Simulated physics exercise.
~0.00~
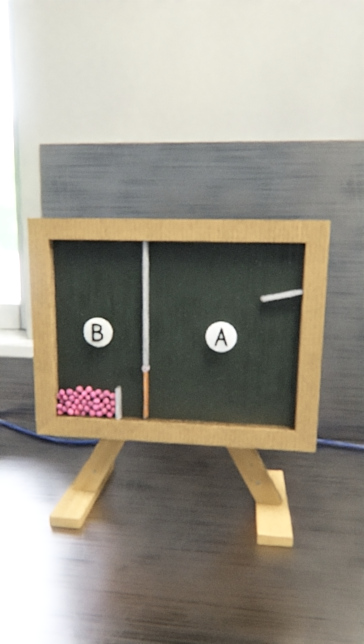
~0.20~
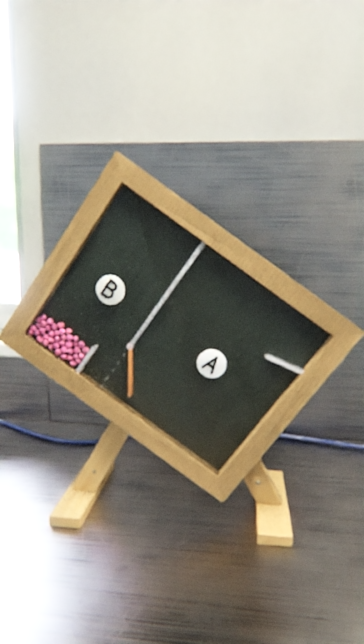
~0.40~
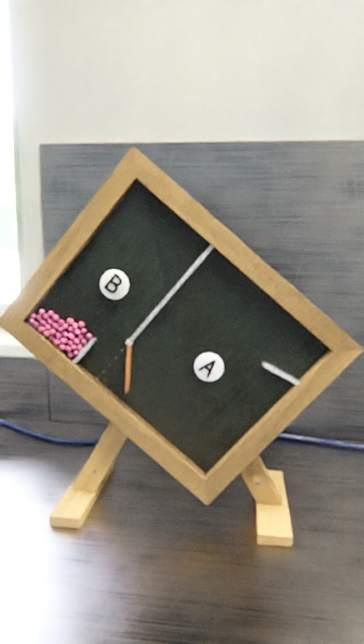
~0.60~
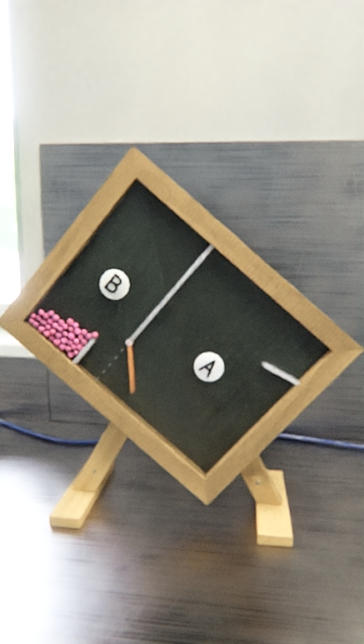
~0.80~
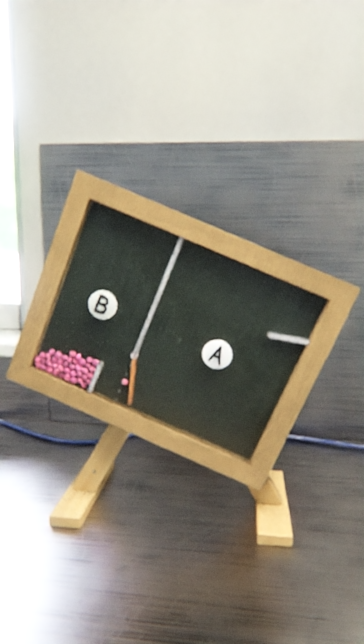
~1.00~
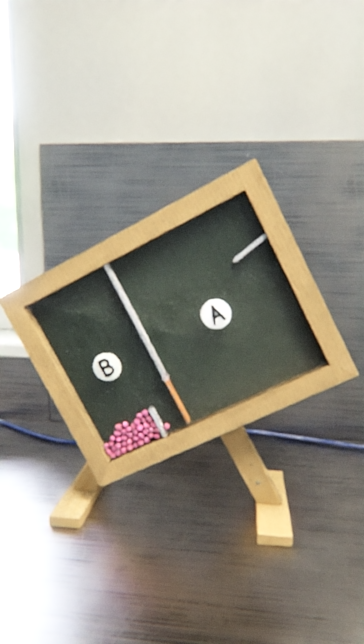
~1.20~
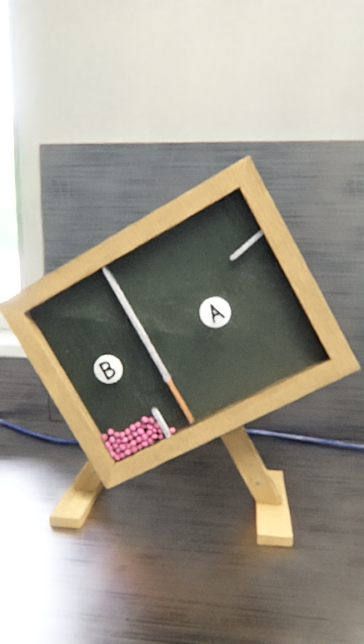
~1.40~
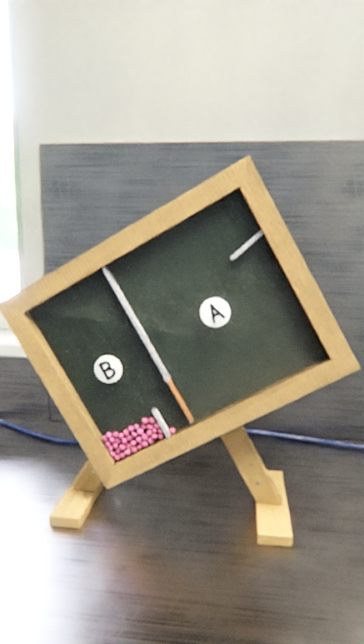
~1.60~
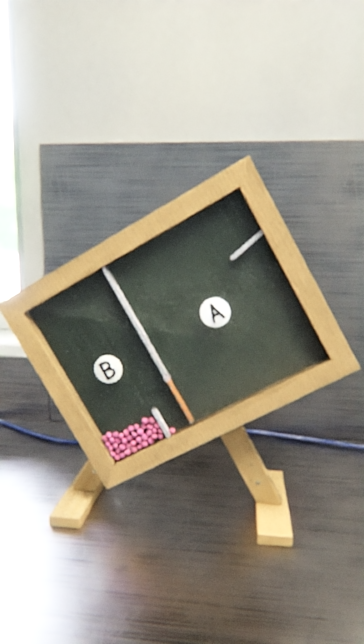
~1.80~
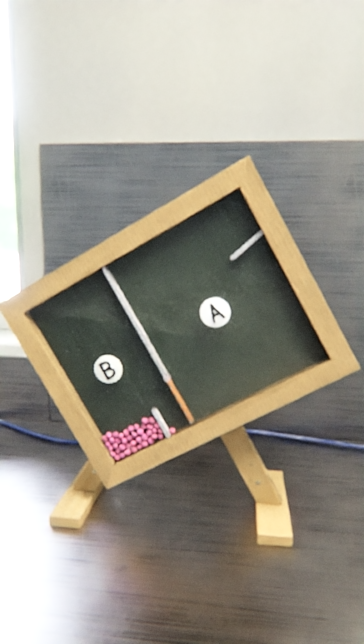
Pink beads stay in side B as the wooden case tilts clockwise, then anticlockwise, and rests.
